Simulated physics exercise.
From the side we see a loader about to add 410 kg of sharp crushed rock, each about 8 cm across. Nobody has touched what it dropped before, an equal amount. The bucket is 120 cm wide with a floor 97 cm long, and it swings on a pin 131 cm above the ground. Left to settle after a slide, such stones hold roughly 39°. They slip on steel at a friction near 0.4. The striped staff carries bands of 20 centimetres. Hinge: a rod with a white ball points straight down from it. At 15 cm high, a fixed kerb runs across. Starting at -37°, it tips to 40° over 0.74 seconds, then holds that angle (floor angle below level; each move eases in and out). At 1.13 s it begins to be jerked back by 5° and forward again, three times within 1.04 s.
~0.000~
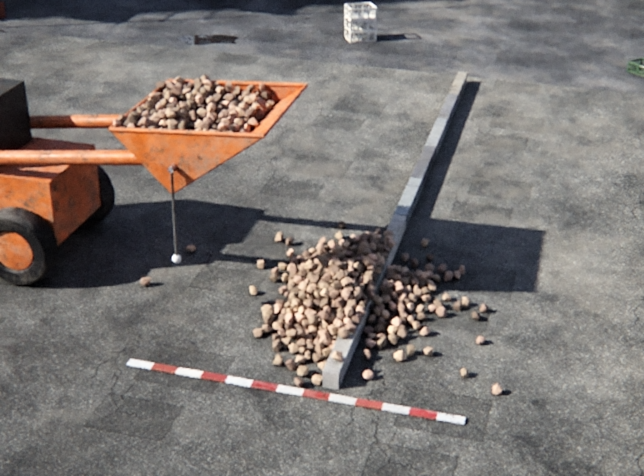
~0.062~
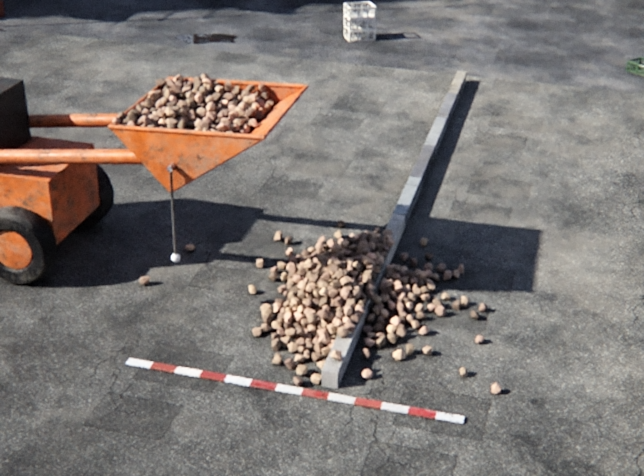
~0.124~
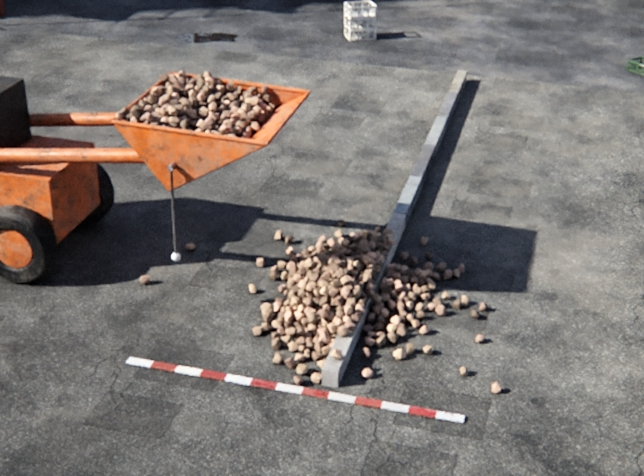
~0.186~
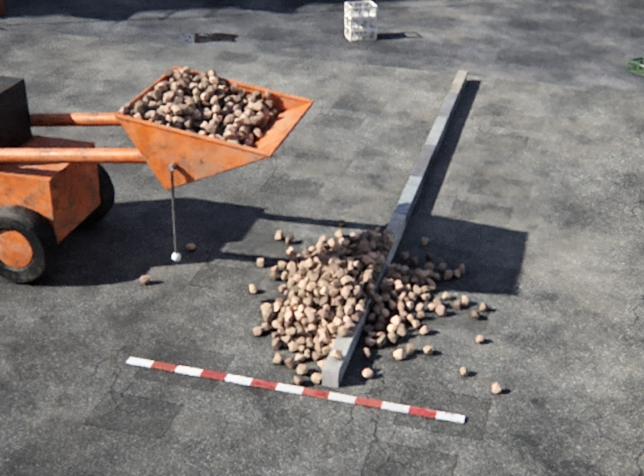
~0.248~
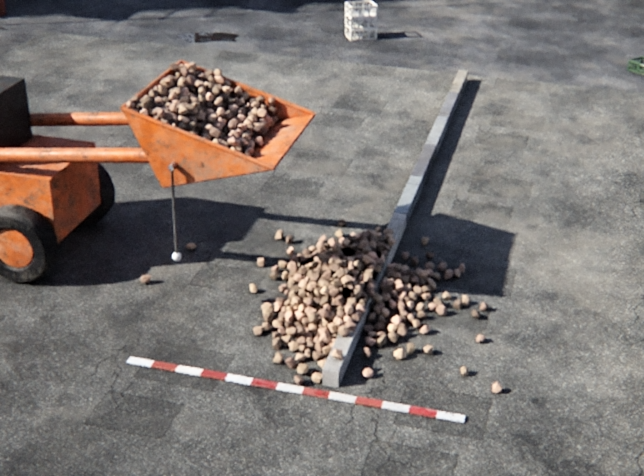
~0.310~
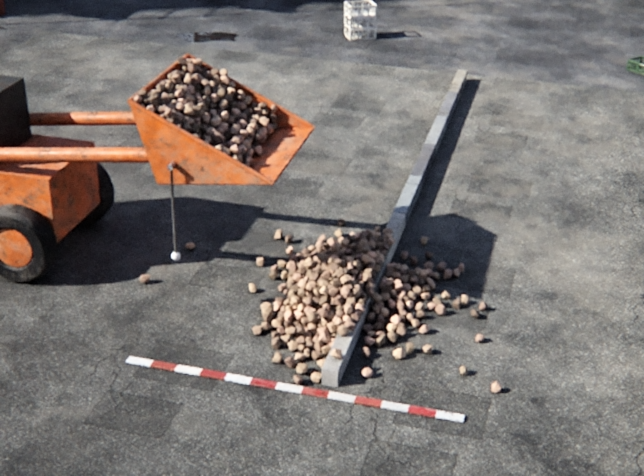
An orange loader bucket heaped with brownish stones stands at the left of a sunlit grey paved yard, seen from above by a still camera. Right of it, an earlier pile of stones lies across a long grey kerb, with a red-and-white staff in front and a pale crate behind. The bucket tilts gradually forward, its right lip dropping, while its stones shift along with it.
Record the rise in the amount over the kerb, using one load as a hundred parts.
Rise: About 1 parts in every hundred.
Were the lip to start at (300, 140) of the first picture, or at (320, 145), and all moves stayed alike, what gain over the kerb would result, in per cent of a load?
20 %, then 55 %.
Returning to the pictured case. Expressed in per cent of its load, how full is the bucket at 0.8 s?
90 %.
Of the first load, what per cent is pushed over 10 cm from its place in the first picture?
The answer is about 0 per cent.
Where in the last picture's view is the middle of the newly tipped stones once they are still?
Around (299, 270).
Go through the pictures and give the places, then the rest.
The first frame shows lip at (264, 136), floor tilted -37°, highest stones at (198, 89). The earlier load is highest near (348, 267), 34 cm above ground level, 85 % on this side of the kerb, 15 % over the kerb.
The second frame shows lip at (264, 138), floor tilted -35°, highest stones at (186, 87); the stones move at 0.2 m/s on average.
In the third frame, the bucket is at -31°, its lip at (268, 144); the top of the load is at (180, 83); the stones move at 0.3 m/s on average.
In the fourth frame, the bucket is at -25°, its lip at (271, 155); the top of the load is at (181, 78); the stones move at 0.5 m/s on average.
In the fifth frame, the bucket is at -17°, its lip at (274, 169); the top of the load is at (180, 75); the stones move at 0.6 m/s on average.
In the sixth frame, the bucket is at -8°, its lip at (273, 184); the top of the load is at (185, 71); the stones move at 0.7 m/s on average.
After 0.6 s the floor is at 27°; in per cent of one load, 100 in the bucket, 85 on this side of the kerb, 15 over the kerb; the foremost stones are at (472, 321).
After 0.8 s the floor is at 40°; in per cent of one load, 90 in the bucket, 95 on this side of the kerb, 15 over the kerb; the foremost stones are at (472, 321).
After 2.6 s the floor is at 40°; in per cent of one load, 0 in the bucket, 184 on this side of the kerb, 16 over the kerb; the foremost stones are at (472, 321).
After 5.3 s the floor is at 40°; in per cent of one load, 0 in the bucket, 184 on this side of the kerb, 16 over the kerb; the foremost stones are at (472, 321). Net gain over the kerb, 1.
